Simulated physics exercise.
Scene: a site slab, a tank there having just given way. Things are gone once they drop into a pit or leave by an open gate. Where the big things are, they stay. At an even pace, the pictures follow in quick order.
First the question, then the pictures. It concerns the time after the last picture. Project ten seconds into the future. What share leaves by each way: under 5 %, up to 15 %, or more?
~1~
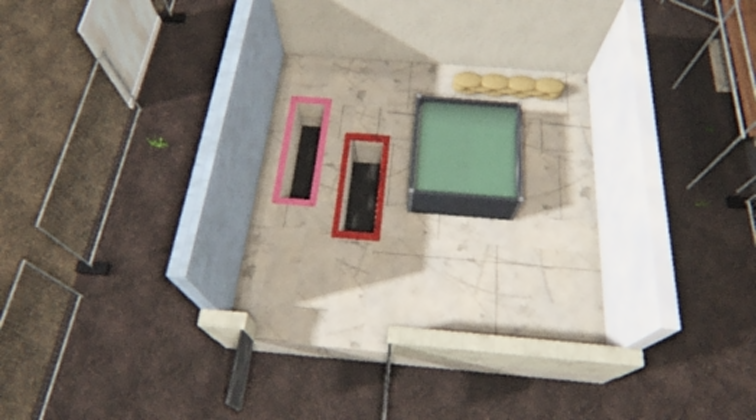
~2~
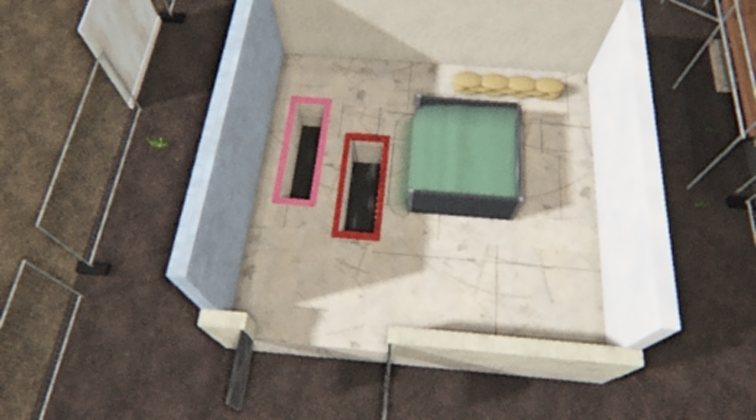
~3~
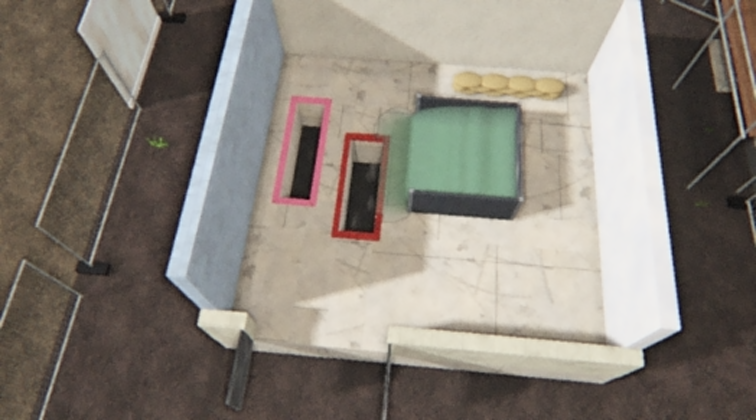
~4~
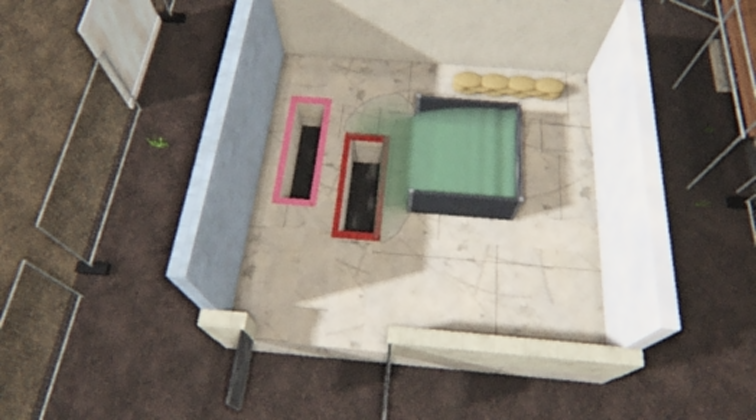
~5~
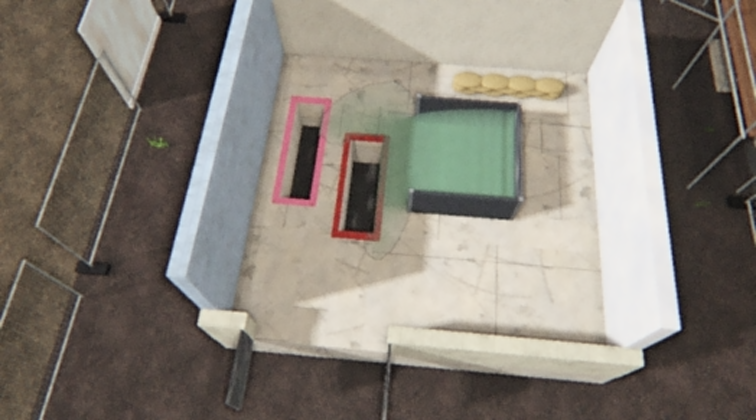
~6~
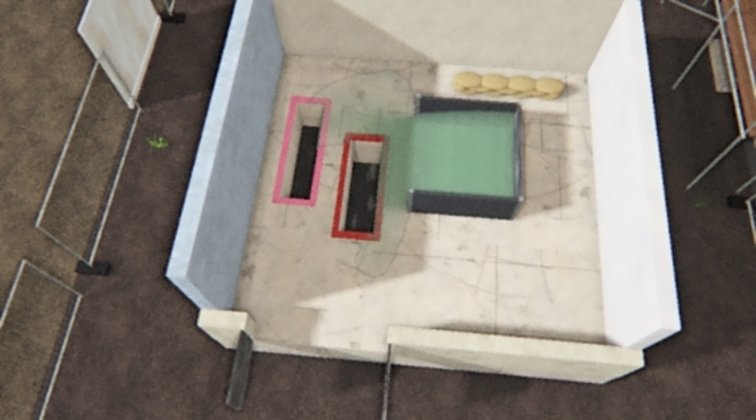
Outcome: The gate soaks up scarcely any - beneath five per cent; the pink pit soaks up a great deal - past fifteen per cent; the red pit soaks up a great deal - past fifteen per cent.
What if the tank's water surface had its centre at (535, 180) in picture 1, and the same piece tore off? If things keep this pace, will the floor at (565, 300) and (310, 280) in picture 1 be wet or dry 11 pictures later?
First spared, then submerged.
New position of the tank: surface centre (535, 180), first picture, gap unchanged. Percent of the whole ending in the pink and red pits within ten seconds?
After ten seconds: Pink pit at 14 percent, red pit at 50 percent.
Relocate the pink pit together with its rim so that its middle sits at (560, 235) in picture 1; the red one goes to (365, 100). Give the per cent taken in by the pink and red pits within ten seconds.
Log, per cent - pink: 2, red: 35.
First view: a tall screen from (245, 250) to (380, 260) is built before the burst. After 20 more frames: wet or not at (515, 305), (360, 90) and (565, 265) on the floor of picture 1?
Same order as asked - unsoaked, soaked, unsoaked.
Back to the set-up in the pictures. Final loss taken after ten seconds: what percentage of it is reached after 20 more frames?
I'd say about 80 per cent.
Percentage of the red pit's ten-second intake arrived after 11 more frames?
That share would be near 80 %.
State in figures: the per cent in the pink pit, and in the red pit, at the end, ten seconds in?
Shares, in order: 20 % and 56 %.
A moment on, water covers 20 % of the floor; the gate 0 %, the pink pit 4 %, the red pit 31 %.
Next, water covers 20 % of the floor; the gate 0 %, the pink pit 7 %, the red pit 45 %.
Then, water covers 30 % of the floor; the gate 1 %, the pink pit 11 %, the red pit 53 %.
Later, water covers 35 % of the floor; the gate 2 %, the pink pit 17 %, the red pit 56 %.
In the end, water covers 35 % of the floor; the gate 3 %, the pink pit 20 %, the red pit 56 %.
